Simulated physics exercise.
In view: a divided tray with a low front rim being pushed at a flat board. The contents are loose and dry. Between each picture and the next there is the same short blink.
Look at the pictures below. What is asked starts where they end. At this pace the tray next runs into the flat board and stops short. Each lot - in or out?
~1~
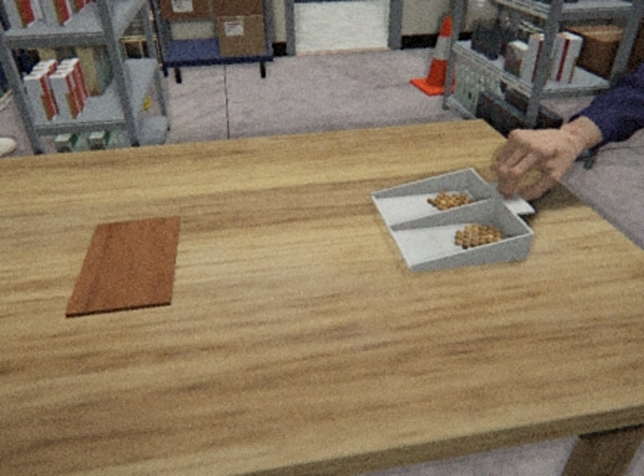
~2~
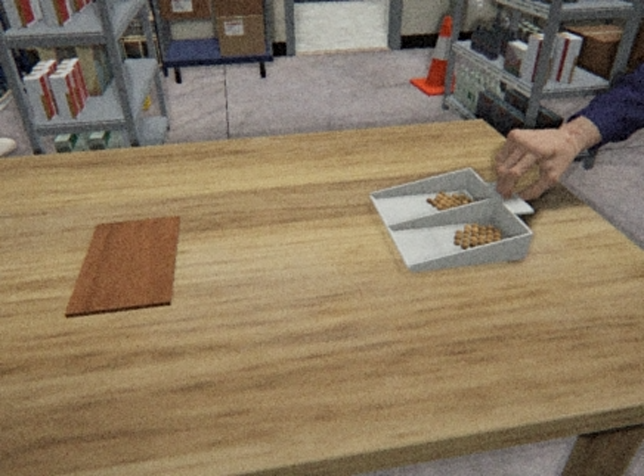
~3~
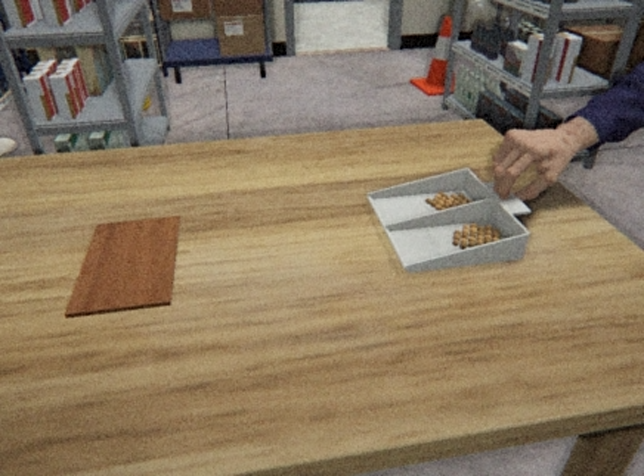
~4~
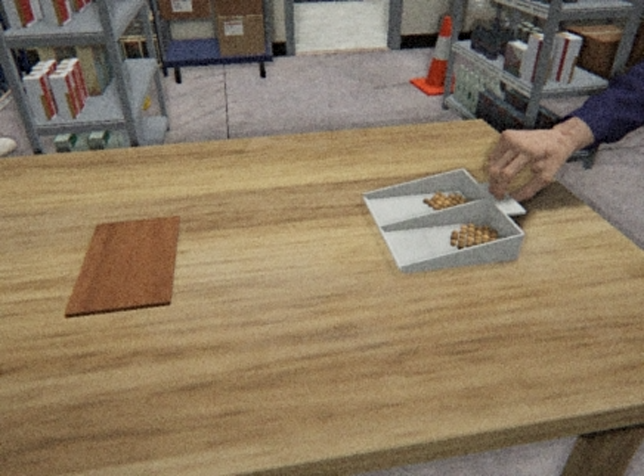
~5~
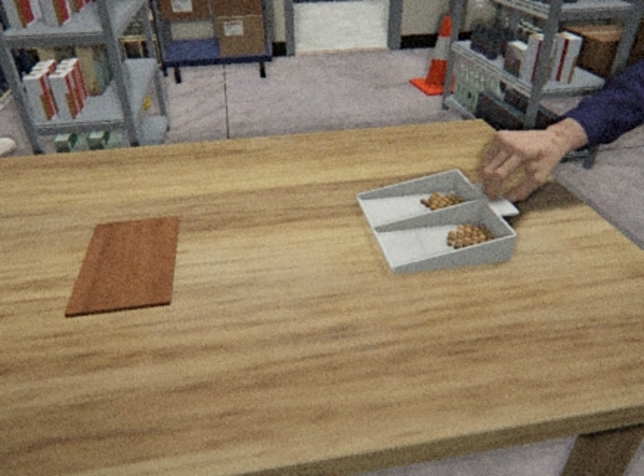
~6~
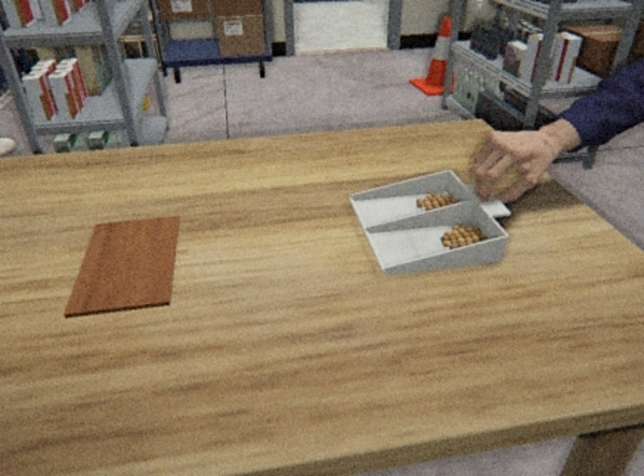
Front lot: In; back lot: In.
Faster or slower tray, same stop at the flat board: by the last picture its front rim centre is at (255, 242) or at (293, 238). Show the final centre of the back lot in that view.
Lab note: Resting centre close to (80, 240), then close to (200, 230).
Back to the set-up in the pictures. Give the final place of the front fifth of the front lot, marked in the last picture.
That fifth finishes close to (212, 271).
Then, 0.59 s past the last view, tray still sliding, front rim near (276, 240); front lot all inside; back lot all inside.
Then, 1.28 s past the last view, tray stopped at the flat board; front lot all inside; back lot all inside.
Then, 1.49 s past the last view, tray stopped at the flat board; front lot all inside, moved towards the front rim; back lot all inside, moved towards the front rim.
Finally, tray stopped at the flat board; front lot all inside, moved towards the front rim; back lot all inside, moved towards the front rim.
